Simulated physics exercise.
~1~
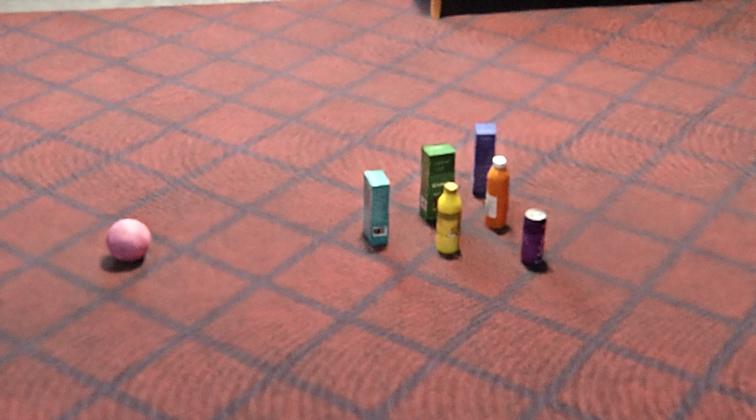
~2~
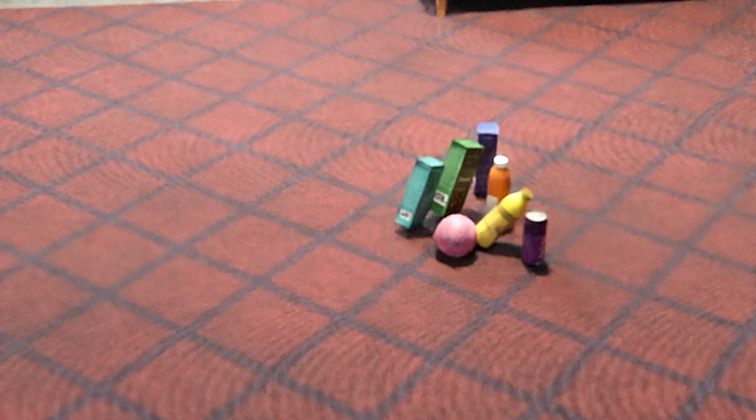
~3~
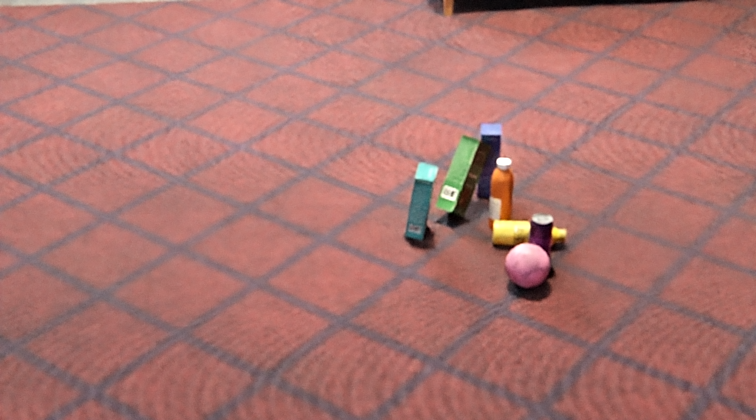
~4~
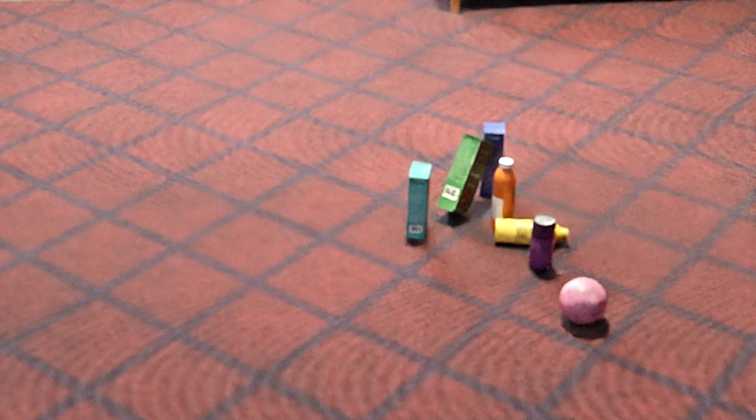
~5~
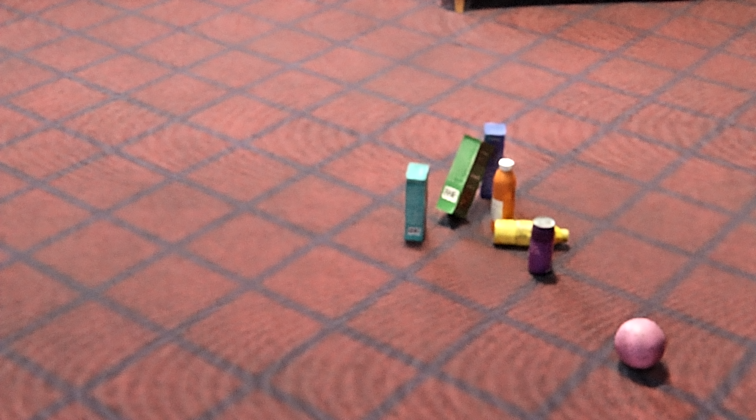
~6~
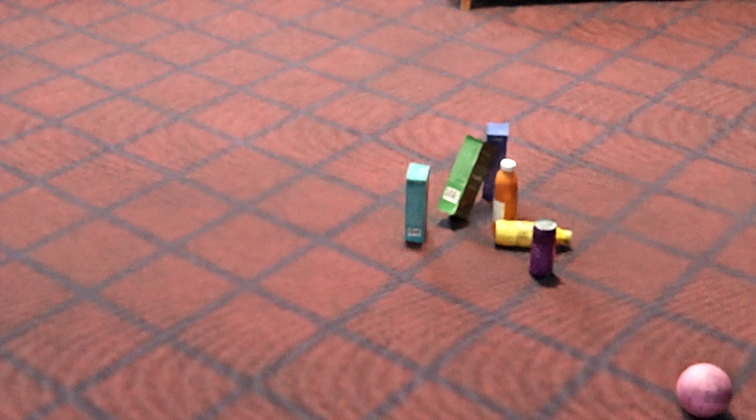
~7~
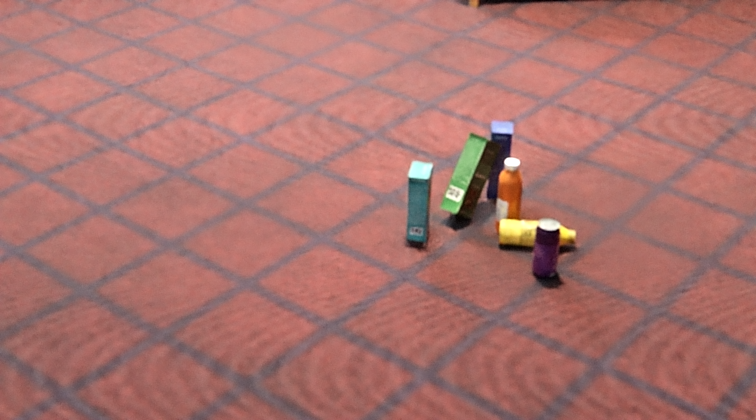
Pink ball rolling right across red carpet, knocking a yellow bottle flat, shifting a turquoise carton and leaving a green carton leaning.
